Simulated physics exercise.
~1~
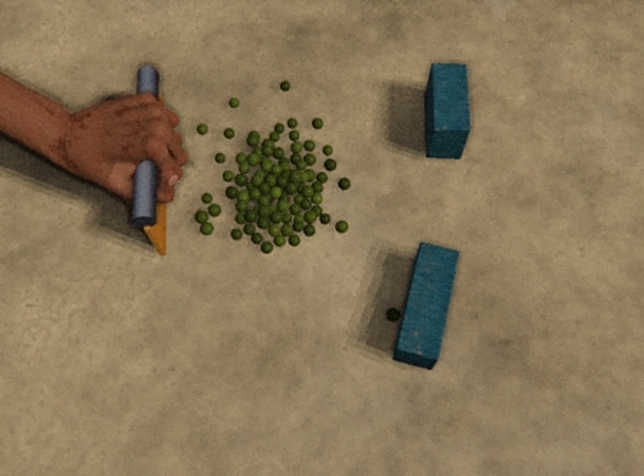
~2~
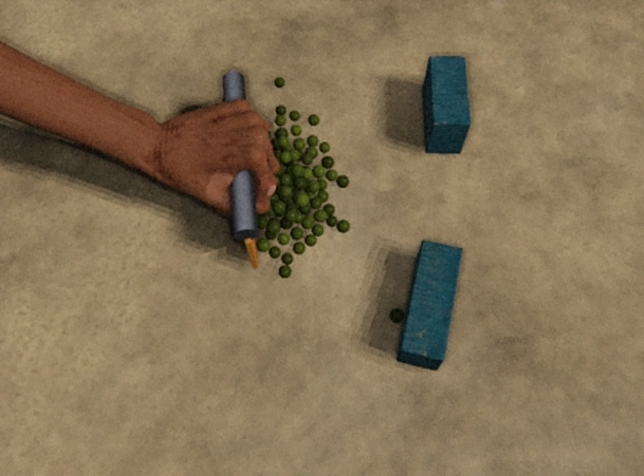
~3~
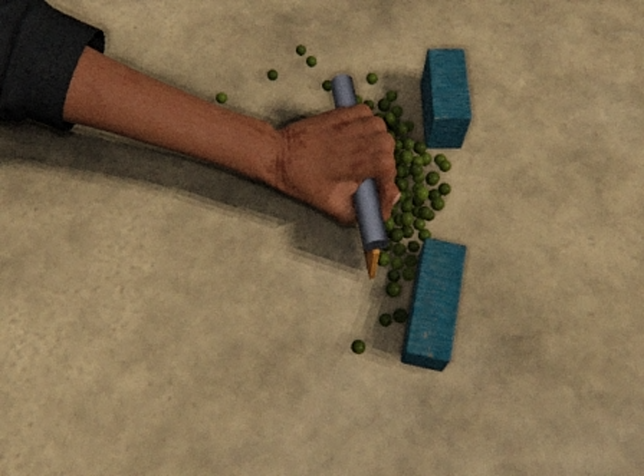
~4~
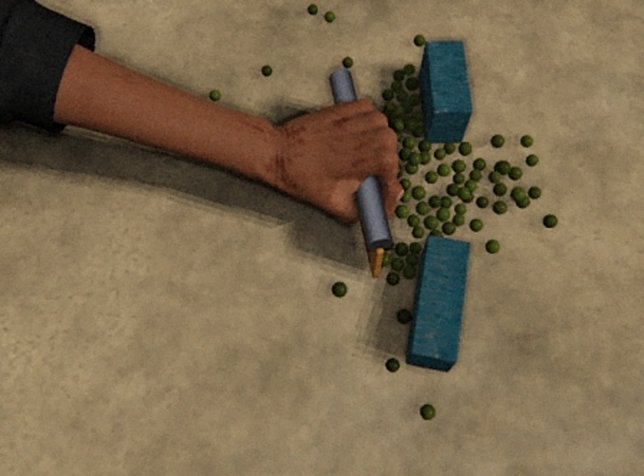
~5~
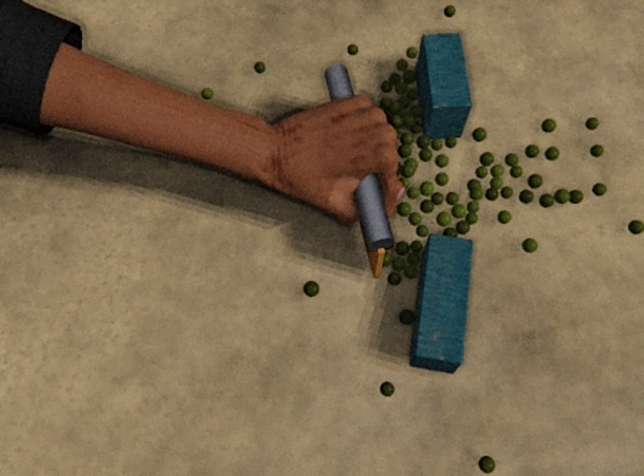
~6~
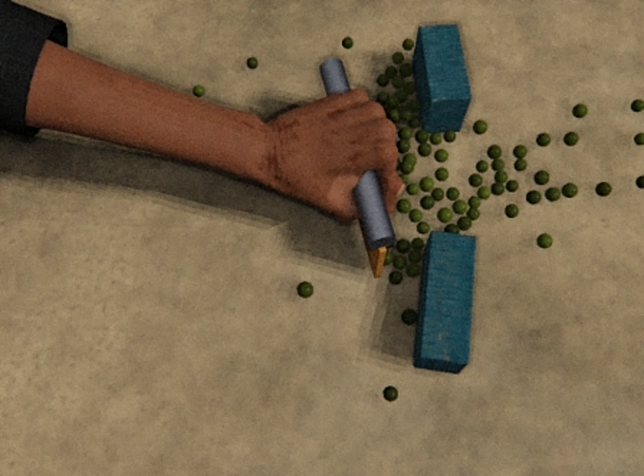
On a mottled tan surface, a hand holding a grey-handled scraper pushed a pile of small green balls rightwards towards two blue blocks and stopped; some rolled through the gap and scattered beyond, while many stayed bunched before the blocks.
